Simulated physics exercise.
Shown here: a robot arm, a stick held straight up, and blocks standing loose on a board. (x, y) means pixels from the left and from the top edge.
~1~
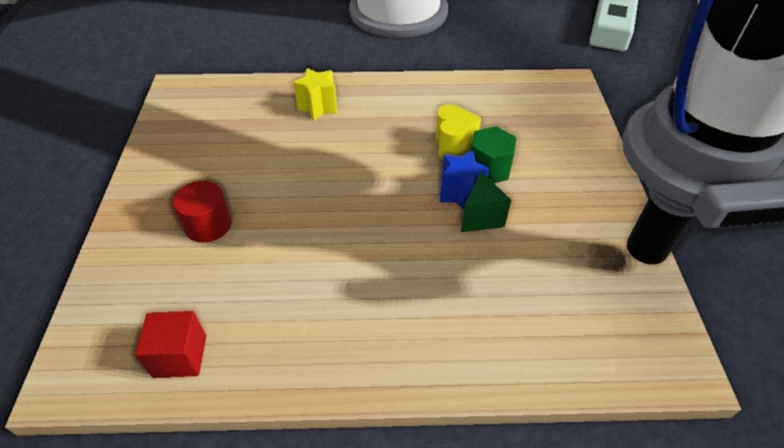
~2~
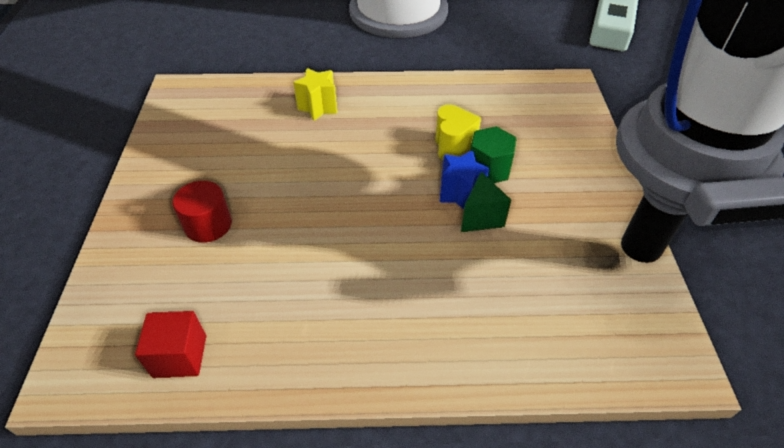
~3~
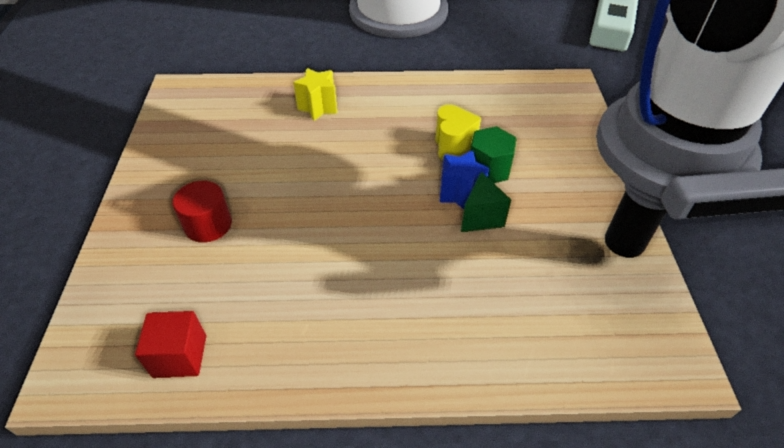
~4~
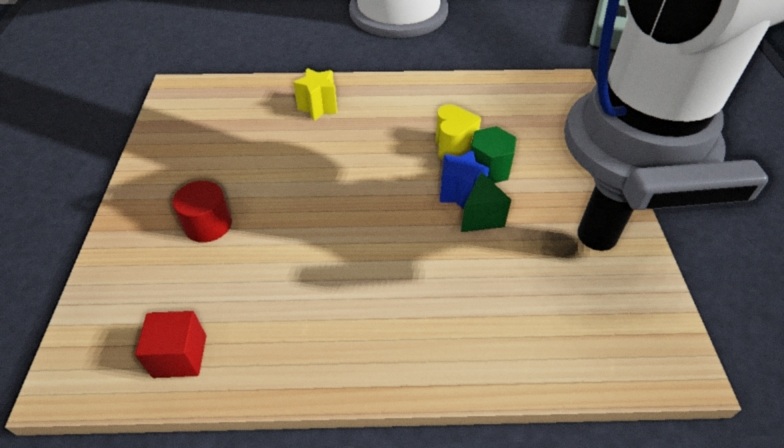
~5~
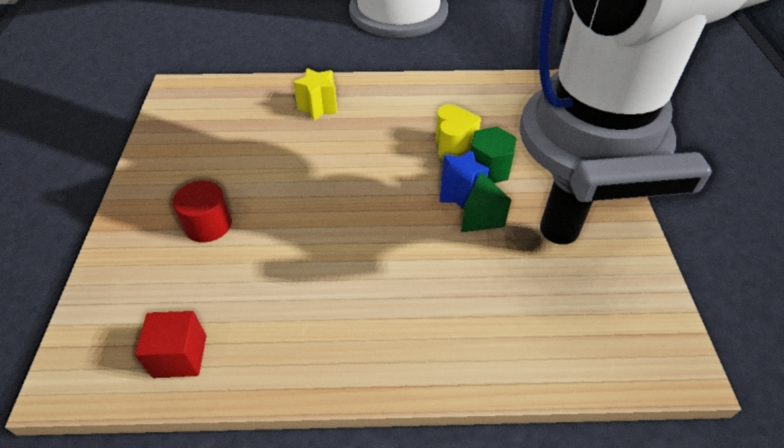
On a wooden board, a robot arm moves its black stick left toward the still blocks.
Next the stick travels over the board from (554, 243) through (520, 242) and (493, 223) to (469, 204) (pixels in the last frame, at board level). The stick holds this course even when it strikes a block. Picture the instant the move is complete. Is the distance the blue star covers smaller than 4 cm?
I expect not.
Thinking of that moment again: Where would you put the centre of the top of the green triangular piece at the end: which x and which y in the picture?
At the end it should sit near (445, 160).
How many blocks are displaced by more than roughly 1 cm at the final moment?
That push would leave two blocks displaced by more than about 1 cm.
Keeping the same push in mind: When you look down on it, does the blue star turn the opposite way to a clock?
Answer: Yes.
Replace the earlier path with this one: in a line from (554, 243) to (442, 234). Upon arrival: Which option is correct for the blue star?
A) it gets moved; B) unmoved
A.
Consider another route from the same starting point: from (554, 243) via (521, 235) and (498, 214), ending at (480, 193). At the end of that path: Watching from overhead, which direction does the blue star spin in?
Looking down, my answer is that the blue star rotates anticlockwise.
On the path given first. One third of the way, stick at (523, 229); nothing pushed yet.
Two thirds of the way, stick at (495, 211); blue star at (442, 153); green triangular piece at (464, 176).
At the end, stick at (471, 192); blue star at (418, 141), turned 20° anticlockwise; green triangular piece at (445, 160), turned 20° anticlockwise; green hexagonal block still.
